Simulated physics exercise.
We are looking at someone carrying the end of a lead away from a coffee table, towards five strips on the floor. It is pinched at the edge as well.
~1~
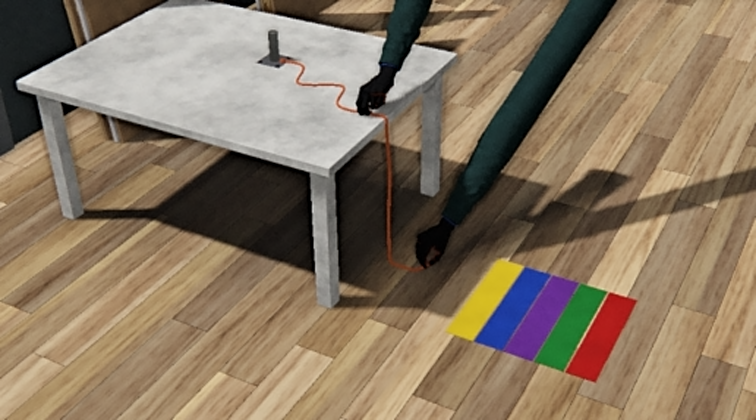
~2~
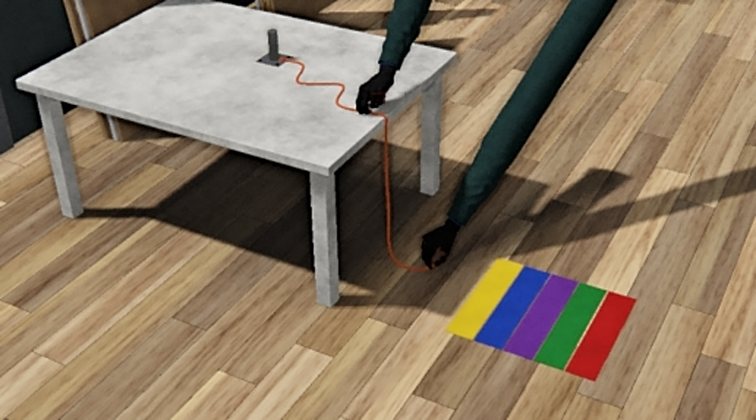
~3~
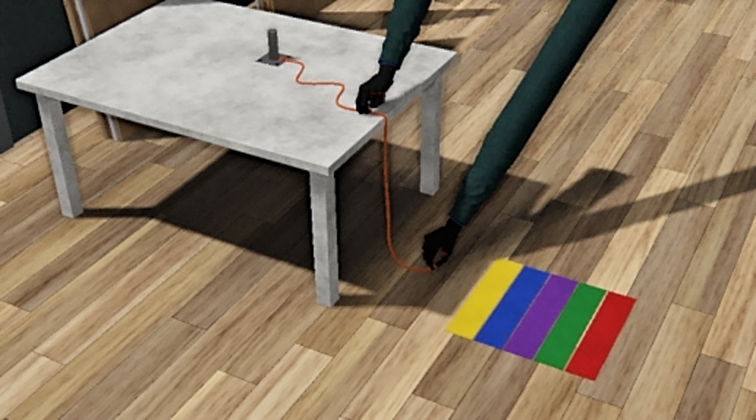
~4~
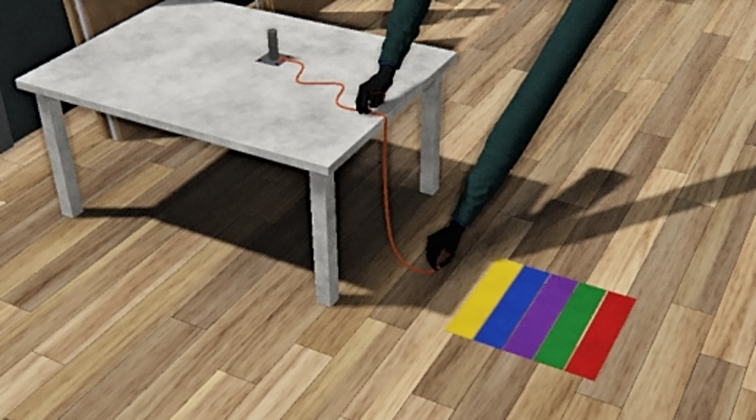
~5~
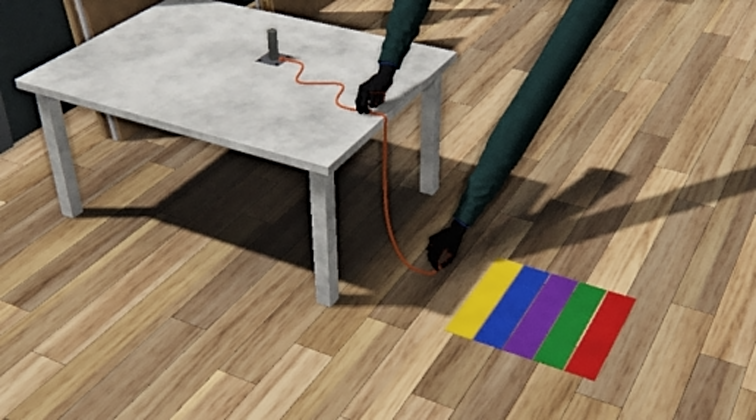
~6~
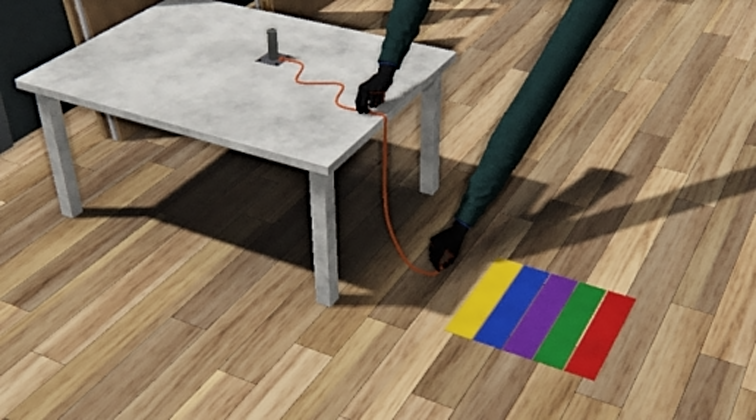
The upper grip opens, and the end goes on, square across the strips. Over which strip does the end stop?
It halts on the green strip.
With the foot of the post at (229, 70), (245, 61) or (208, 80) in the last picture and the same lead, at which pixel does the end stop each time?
Try by try, around (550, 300), (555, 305) and (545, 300).
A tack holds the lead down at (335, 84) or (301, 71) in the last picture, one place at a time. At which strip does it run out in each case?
In that order: Purple; green.
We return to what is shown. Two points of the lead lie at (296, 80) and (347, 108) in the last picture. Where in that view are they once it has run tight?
At (324, 77), then (402, 115).
Early on, end near (528, 295); over blue.
Midway, end near (561, 305); over green.
At the end of the slack, end near (581, 311); over green. Over green.
